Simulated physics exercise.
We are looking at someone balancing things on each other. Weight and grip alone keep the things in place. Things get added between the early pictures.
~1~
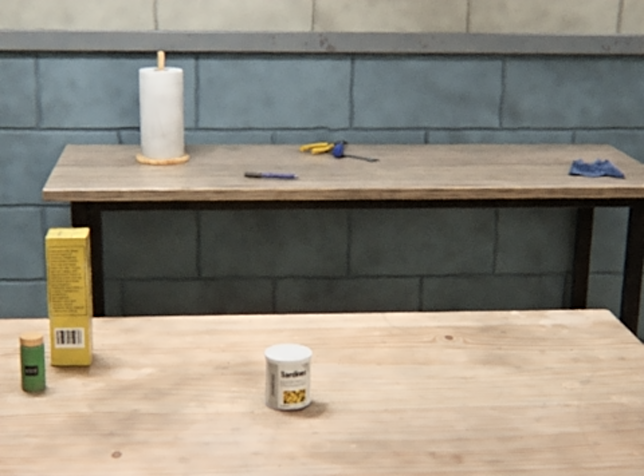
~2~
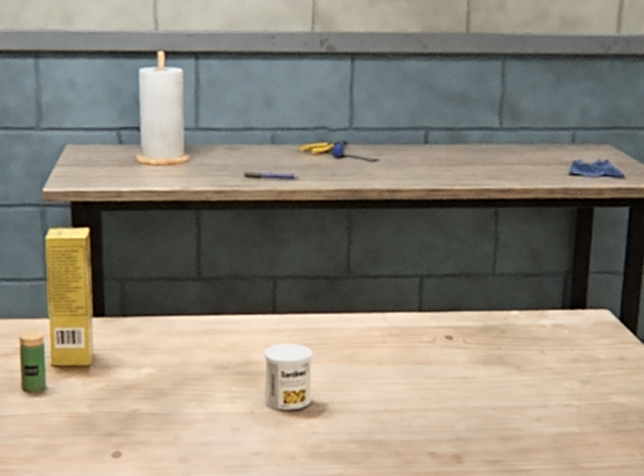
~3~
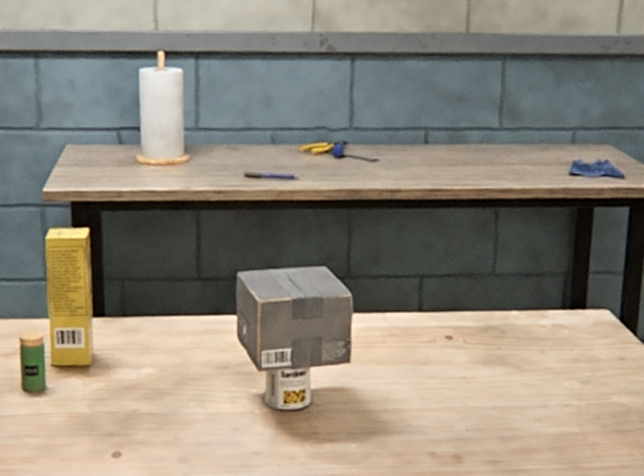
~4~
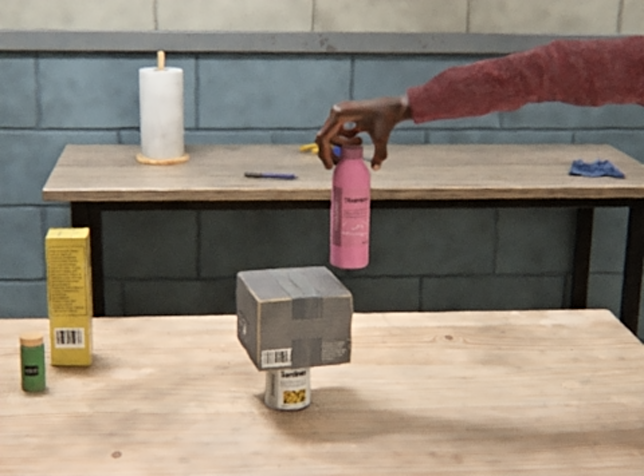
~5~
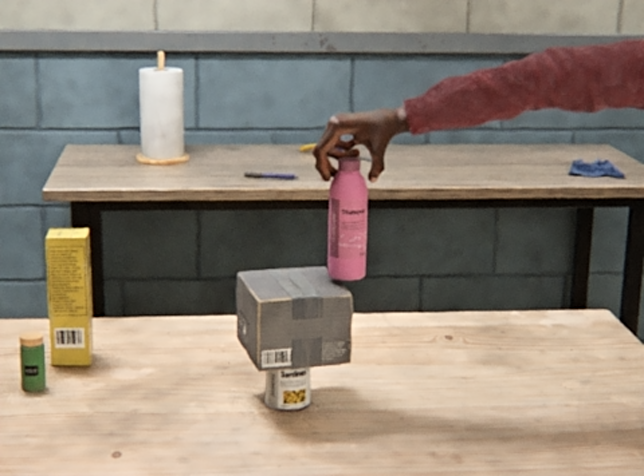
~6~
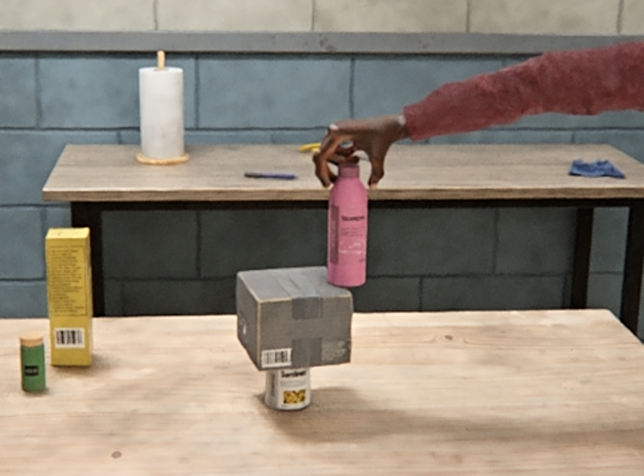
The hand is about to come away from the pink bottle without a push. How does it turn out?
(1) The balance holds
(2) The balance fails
(2) The balance fails.
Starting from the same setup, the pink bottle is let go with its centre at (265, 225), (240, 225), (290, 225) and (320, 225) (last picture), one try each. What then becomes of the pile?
Try one: It stands firm; try two: It topples; try three: It stands firm; try four: It stands firm.
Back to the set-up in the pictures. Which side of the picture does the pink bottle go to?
Rightwards.
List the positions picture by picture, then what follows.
In the first frame, the last thing is not in view yet; yellow carton (70, 297).
In the second frame, the last thing is not in view yet.
In the third frame, the last thing is not in view yet; yellow carton (70, 297).
In the fourth frame, on its way; pink bottle (351, 206); grey box (293, 317).
In the fifth frame, on its way; pink bottle (348, 218); yellow carton (70, 297).
In the sixth frame, in place under the hand; pink bottle (348, 224); grey box (293, 317).
Then, 0.40 s on from there, pink bottle turned 37° from how it was put near (381, 238).
Then, 0.50 s on from there, pink bottle now fallen.
Then, 0.60 s on from there, things are still on the move.
Then, 1.50 s on from there, nothing new.
In the end, fallen, pink bottle; the other 4 unmoved. At the end, from the last picture's camera, pink bottle near (429, 377). The pile loses its balance.
